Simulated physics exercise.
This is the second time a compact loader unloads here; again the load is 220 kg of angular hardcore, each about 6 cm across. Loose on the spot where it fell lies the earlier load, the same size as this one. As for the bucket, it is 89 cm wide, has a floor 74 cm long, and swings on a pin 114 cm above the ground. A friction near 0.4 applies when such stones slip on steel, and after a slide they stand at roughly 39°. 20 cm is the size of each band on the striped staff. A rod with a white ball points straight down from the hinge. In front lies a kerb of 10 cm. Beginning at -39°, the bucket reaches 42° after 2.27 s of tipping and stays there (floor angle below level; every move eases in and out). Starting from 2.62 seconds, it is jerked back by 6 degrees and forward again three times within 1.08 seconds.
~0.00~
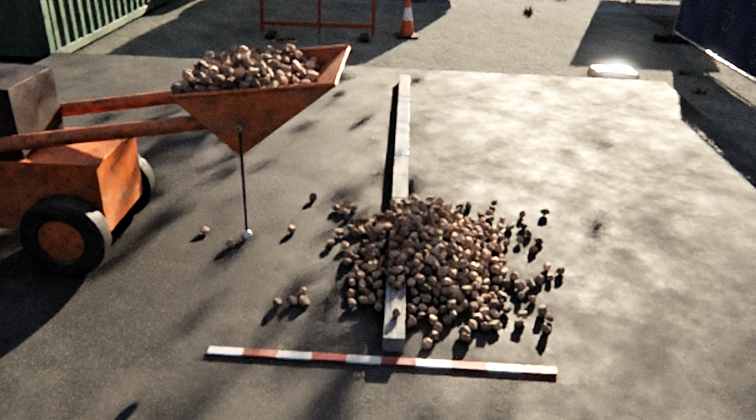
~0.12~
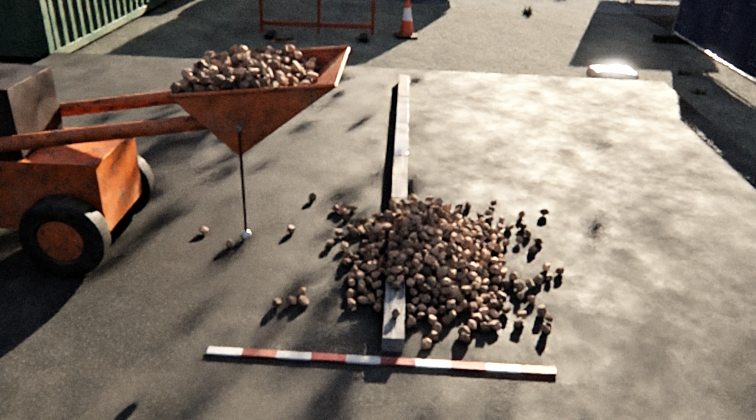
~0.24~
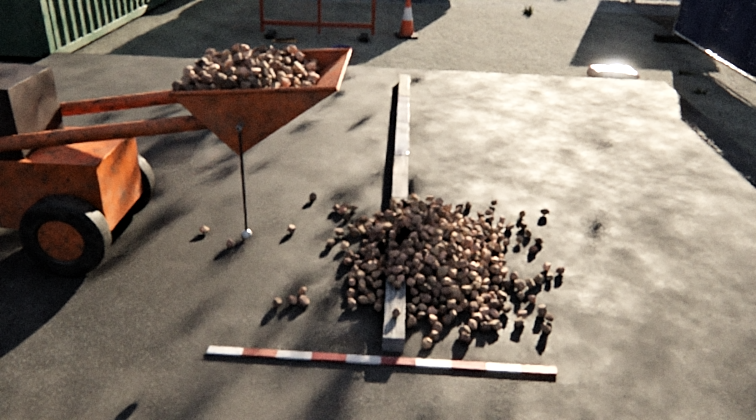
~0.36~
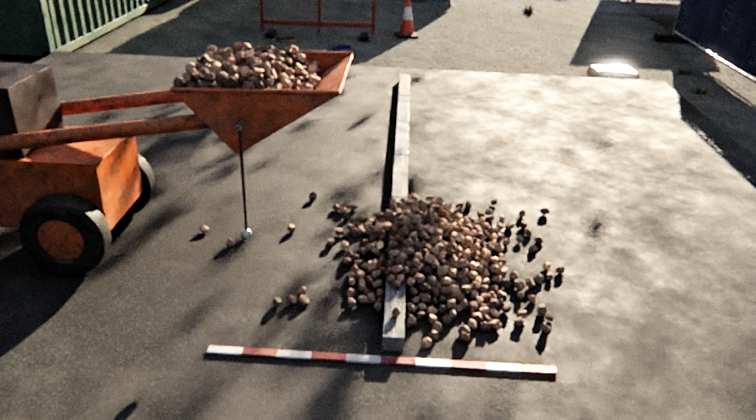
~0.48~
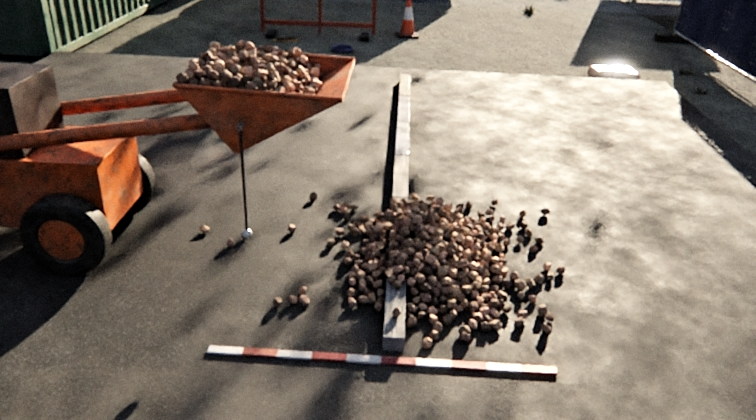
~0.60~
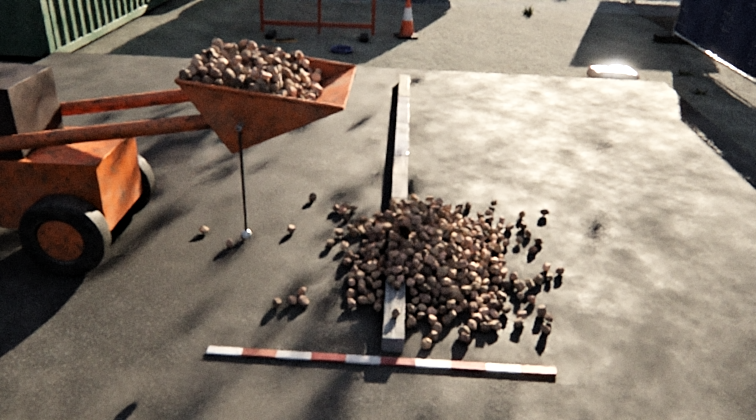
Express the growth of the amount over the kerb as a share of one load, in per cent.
Roughly 3 per cent of a load.
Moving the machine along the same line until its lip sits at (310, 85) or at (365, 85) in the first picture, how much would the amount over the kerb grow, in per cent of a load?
Near 0 in a hundred first, near 10 in a hundred second.
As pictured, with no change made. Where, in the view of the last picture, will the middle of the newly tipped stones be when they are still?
Roughly at pixel (354, 242).
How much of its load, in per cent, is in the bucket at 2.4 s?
15 %.
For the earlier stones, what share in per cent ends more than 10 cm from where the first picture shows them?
Close to 0 in a hundred of them.
After 1.7 s the floor is at 29°; in per cent of one load, 95 in the bucket, 29 on this side of the kerb, 77 over the kerb; the foremost stones are at (540, 244).
After 2.4 s the floor is at 42°; in per cent of one load, 13 in the bucket, 111 on this side of the kerb, 78 over the kerb; the foremost stones are at (540, 244).
After 4.2 s the floor is at 42°; in per cent of one load, 0 in the bucket, 121 on this side of the kerb, 80 over the kerb; the foremost stones are at (540, 244).
After 6.5 s the floor is at 42°; in per cent of one load, 0 in the bucket, 121 on this side of the kerb, 80 over the kerb; the foremost stones are at (540, 244). Net gain over the kerb, 3.
